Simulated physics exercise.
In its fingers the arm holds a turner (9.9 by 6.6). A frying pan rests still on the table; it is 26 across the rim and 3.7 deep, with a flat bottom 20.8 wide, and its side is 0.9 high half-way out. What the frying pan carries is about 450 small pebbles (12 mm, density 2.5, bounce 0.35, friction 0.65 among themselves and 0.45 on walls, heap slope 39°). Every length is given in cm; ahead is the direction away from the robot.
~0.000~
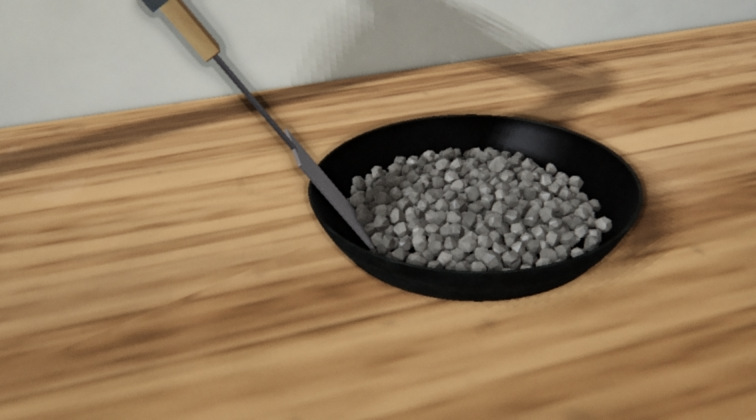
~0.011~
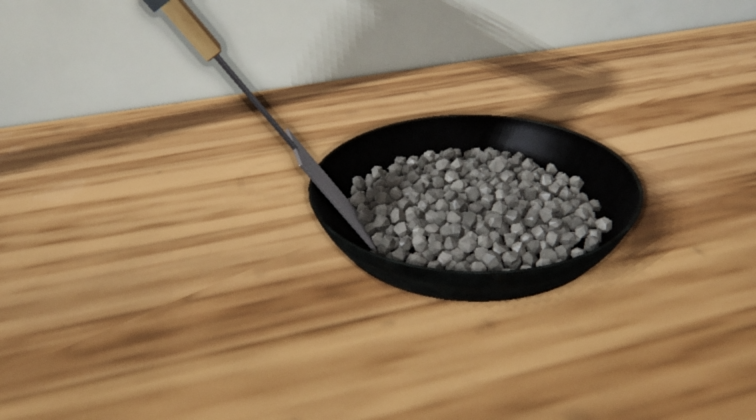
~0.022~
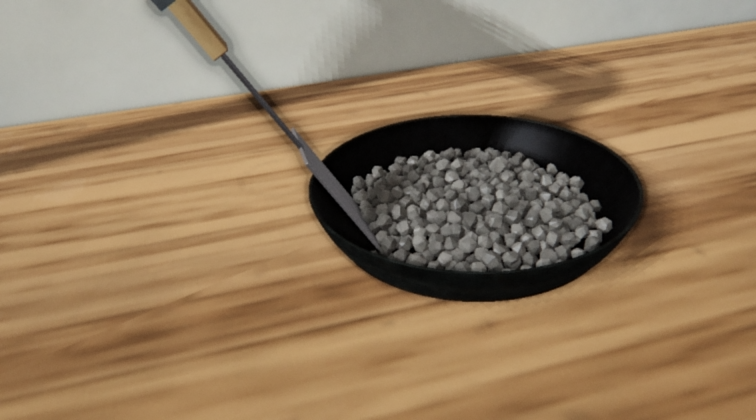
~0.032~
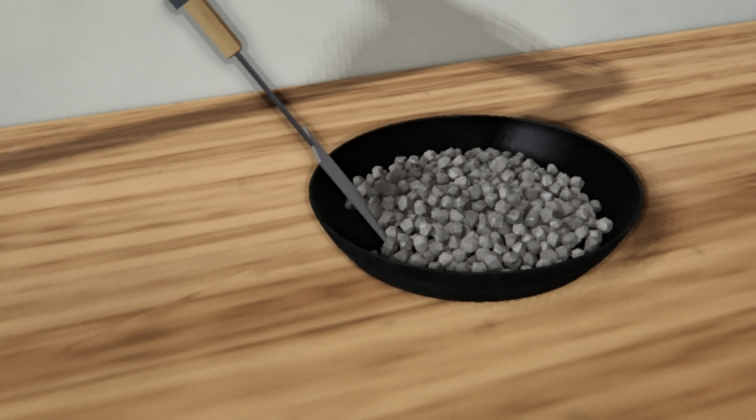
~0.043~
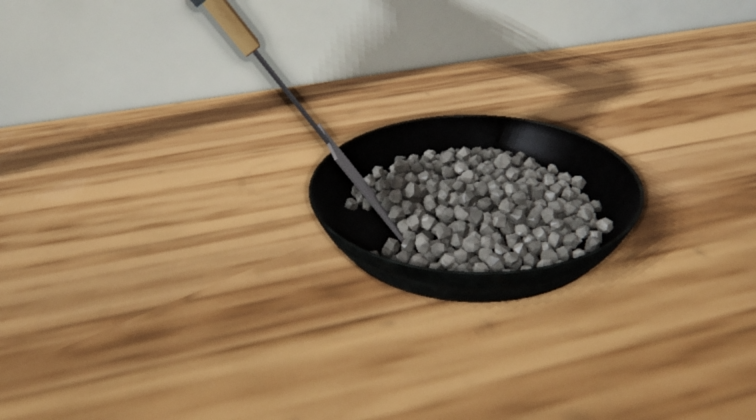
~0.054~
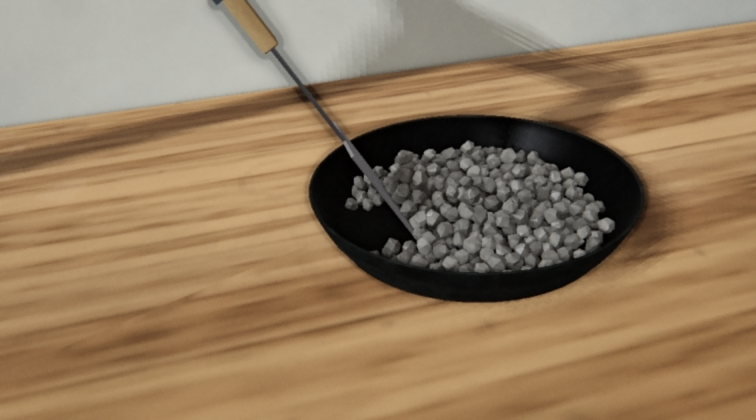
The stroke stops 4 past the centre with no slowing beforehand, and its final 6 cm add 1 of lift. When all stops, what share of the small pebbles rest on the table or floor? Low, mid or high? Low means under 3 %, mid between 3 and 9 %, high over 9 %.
Mid.
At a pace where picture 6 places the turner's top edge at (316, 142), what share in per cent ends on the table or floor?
That share would be some 0 percent.
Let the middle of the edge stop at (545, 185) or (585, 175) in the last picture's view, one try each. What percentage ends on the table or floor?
First try roughly 10 percent, second roughly 30 percent.
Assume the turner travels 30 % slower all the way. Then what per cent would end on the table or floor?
0 per cent, roughly.
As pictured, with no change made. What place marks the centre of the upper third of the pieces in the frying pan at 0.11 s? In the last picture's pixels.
The middle sits at approx. (503, 178).
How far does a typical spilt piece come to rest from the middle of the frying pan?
About 22 centimetres.
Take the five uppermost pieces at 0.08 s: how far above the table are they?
6 cm or so.
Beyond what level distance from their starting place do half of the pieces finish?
The answer is about 3 cm.
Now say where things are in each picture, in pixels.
The turner top edge at (292, 146), sloping 60°; upper third of the load around (473, 197), from x 350 to 605, top at y 155; 448 in the frying pan, in the first frame.
The turner top edge at (293, 146), sloping 60°; upper third of the load around (473, 197), from x 350 to 605, top at y 155, in the second frame.
The turner top edge at (299, 145), sloping 60°; upper third of the load around (471, 196), from x 350 to 605, top at y 155, in the third frame.
The turner top edge at (311, 143), sloping 60°; upper third of the load around (461, 194), from x 350 to 605, top at y 155, in the fourth frame.
The turner top edge at (327, 141), sloping 60°; upper third of the load around (467, 191), from x 350 to 605, top at y 155, in the fifth frame.
The turner top edge at (342, 138), sloping 60°; upper third of the load around (469, 186), from x 350 to 605, top at y 150; 448 in the frying pan, in the sixth frame.
After 0.08 s, sloping 60°, highest piece 7 above the table; 448 in the frying pan.
After 0.11 s, sloping 60°, highest piece 8 above the table; 448 in the frying pan.
After 0.32 s, sloping 60°, highest piece 6 above the table; 431 in the frying pan, 16 on the table or floor, 1 on the blade or in flight.
After 1.37 s, sloping 60°, highest piece 6 above the table; 427 in the frying pan, 21 on the table or floor.
In the end, 427 in the frying pan, 21 on the table or floor. That is 5 % on the table or floor.
